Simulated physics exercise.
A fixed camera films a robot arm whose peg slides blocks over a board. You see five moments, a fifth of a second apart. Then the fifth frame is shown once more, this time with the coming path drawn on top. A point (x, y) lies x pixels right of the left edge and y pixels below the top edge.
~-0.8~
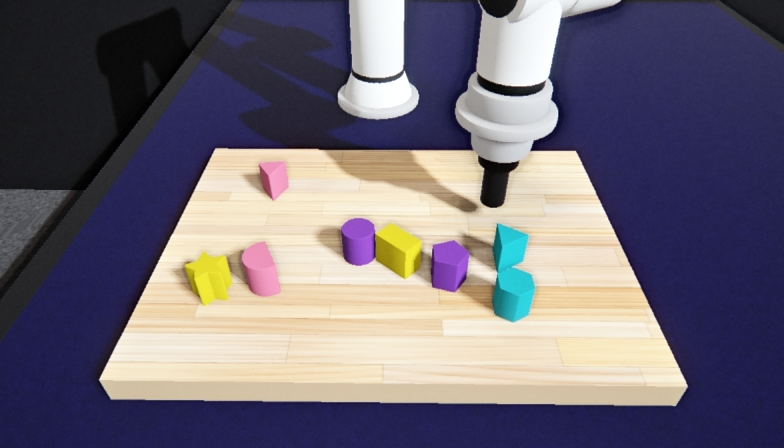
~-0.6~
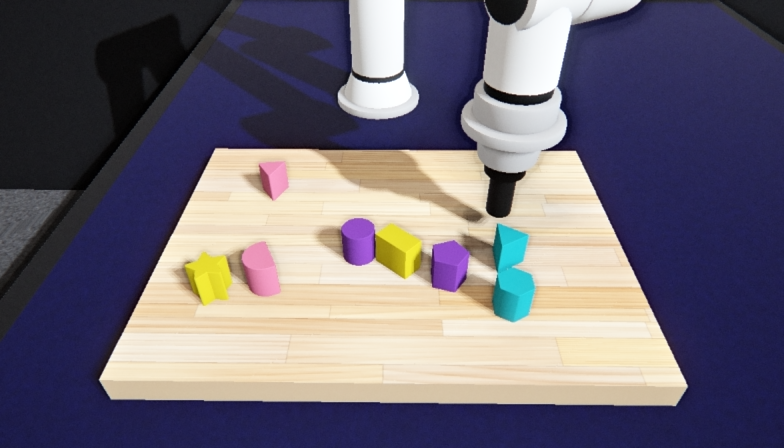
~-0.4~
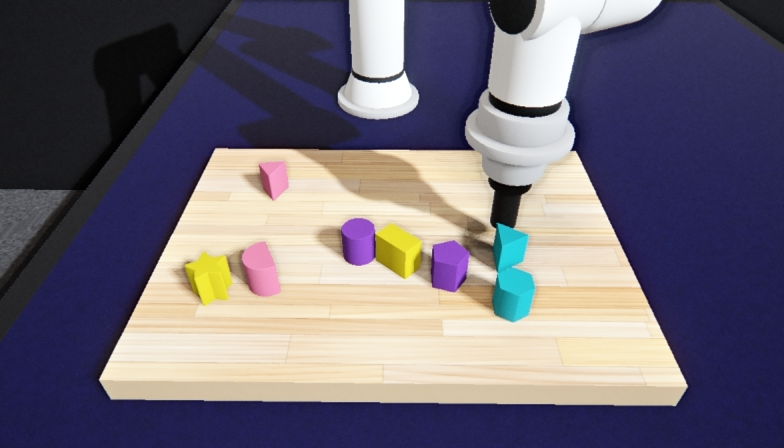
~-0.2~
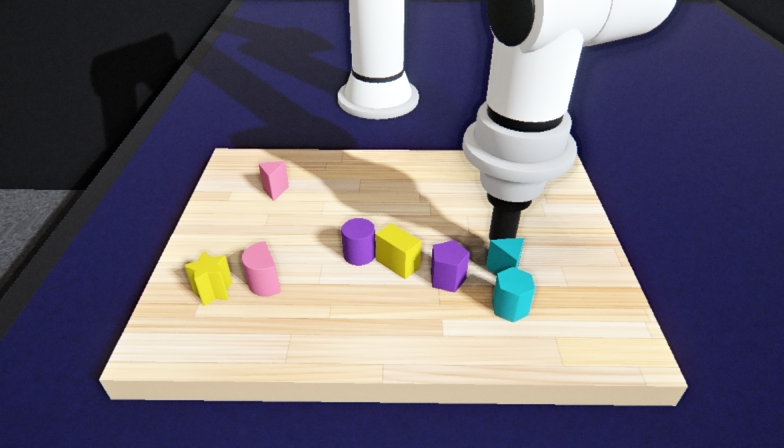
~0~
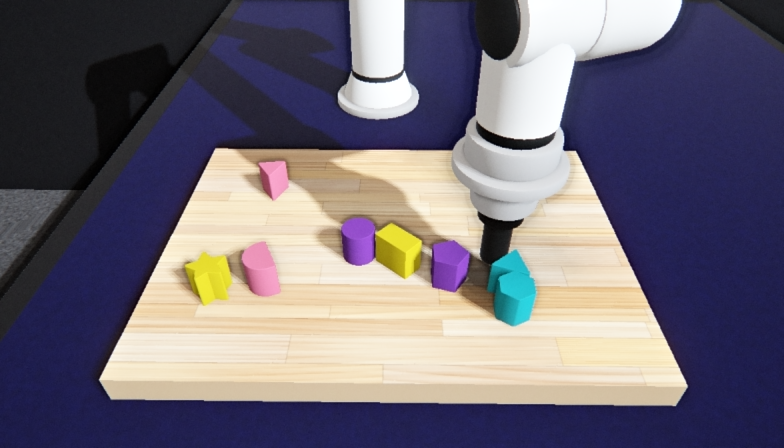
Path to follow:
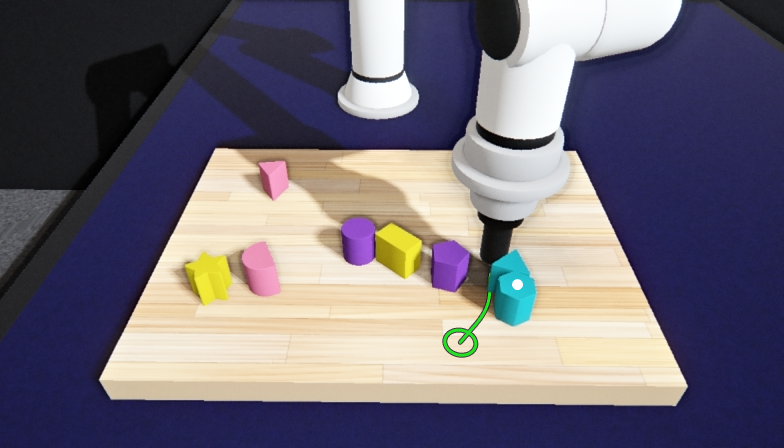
A white robot arm with a black peg comes down toward the viewer on the right of a pale wooden board, seen from a fixed, raised front view. Pink and yellow blocks sit left, purple and yellow ones centrally, turquoise ones right, with another white arm still behind. The peg nudges the turquoise triangular block forward against the turquoise hexagonal one, which shifts slightly.
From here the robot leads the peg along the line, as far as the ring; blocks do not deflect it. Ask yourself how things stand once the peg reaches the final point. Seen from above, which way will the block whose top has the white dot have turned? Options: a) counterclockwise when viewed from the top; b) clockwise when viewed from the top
b: Clockwise when viewed from the top.
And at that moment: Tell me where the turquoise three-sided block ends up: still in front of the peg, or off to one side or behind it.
At the end of the path, the peg has already lost the turquoise three-sided block, which lies beside or behind it.
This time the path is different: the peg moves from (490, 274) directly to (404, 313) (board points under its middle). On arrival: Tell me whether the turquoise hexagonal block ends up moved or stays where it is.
Left in place.
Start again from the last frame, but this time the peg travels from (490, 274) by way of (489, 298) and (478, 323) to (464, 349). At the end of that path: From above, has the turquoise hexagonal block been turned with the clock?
That would be a yes.
Drawn move, from (490, 274) through (486, 309) to (460, 342); the dot is on the turquoise hexagonal block.
The first path, step by step. One third of the way, peg (492, 281); turquoise three-sided block (524, 271), turned 20° anticlockwise; turquoise hexagonal block (524, 293), turned 25° clockwise.
Two thirds of the way, peg (481, 305); turquoise three-sided block (525, 271), turned 25° anticlockwise; turquoise hexagonal block (525, 294), turned 30° clockwise.
At the end, peg (462, 326); purple five-sided block still; turquoise three-sided block (525, 271), turned 25° anticlockwise; turquoise hexagonal block (525, 294), turned 30° clockwise.
